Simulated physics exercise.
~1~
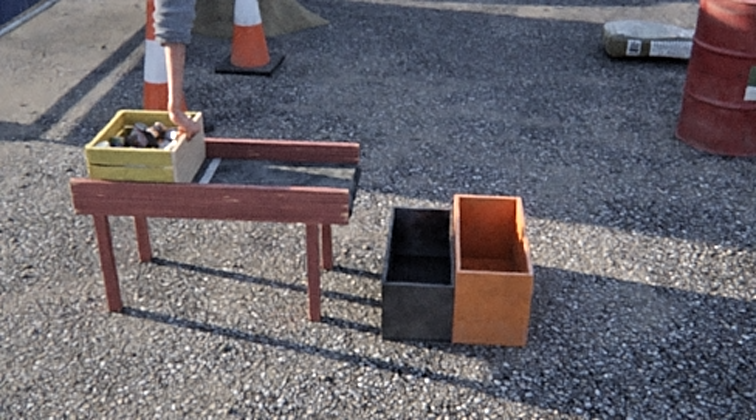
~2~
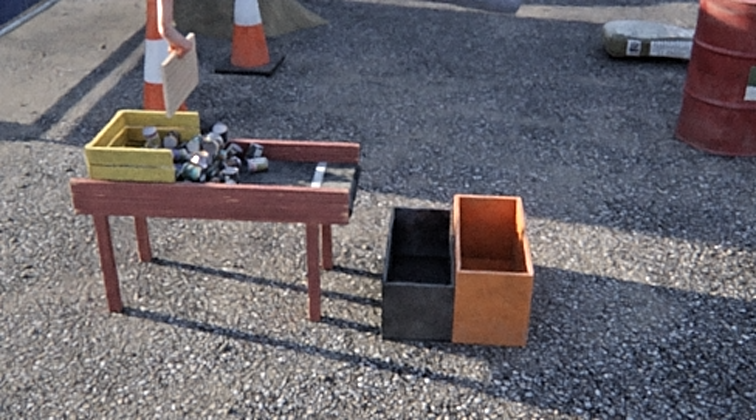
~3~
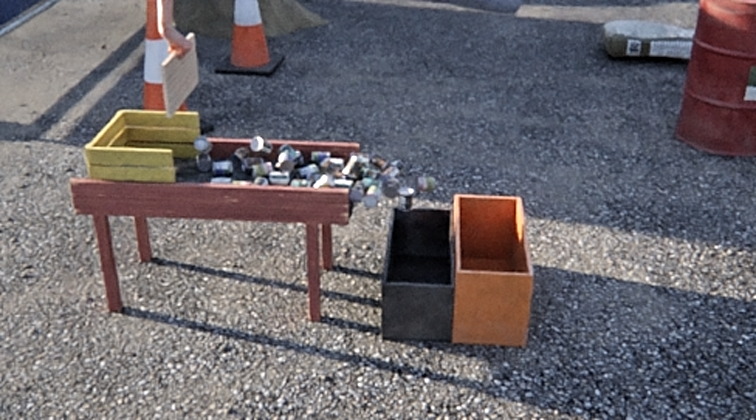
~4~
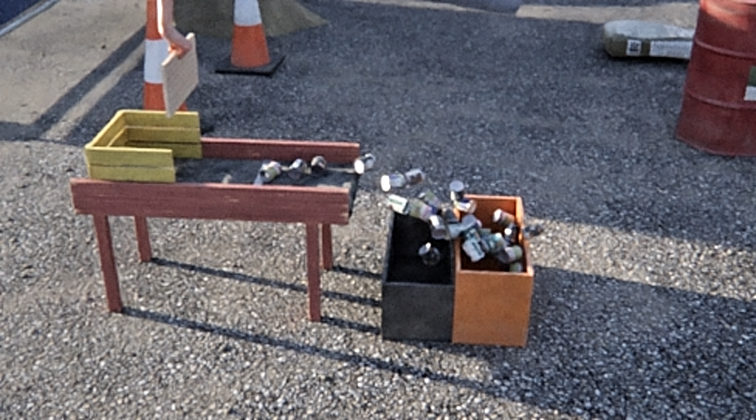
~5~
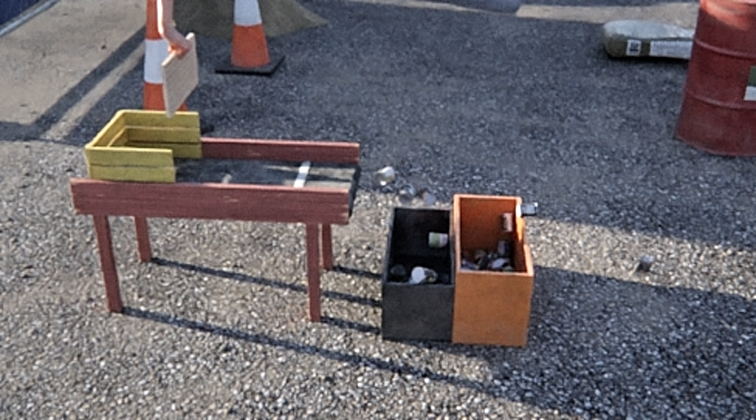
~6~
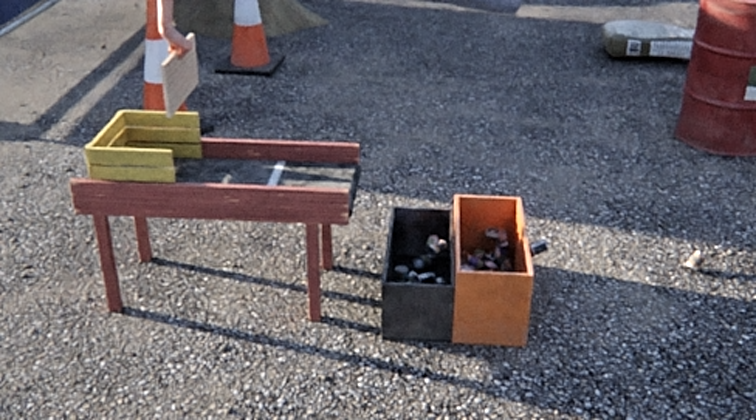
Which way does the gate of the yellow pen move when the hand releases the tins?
The gate moves up, and the hand then keeps holding it above the belt.
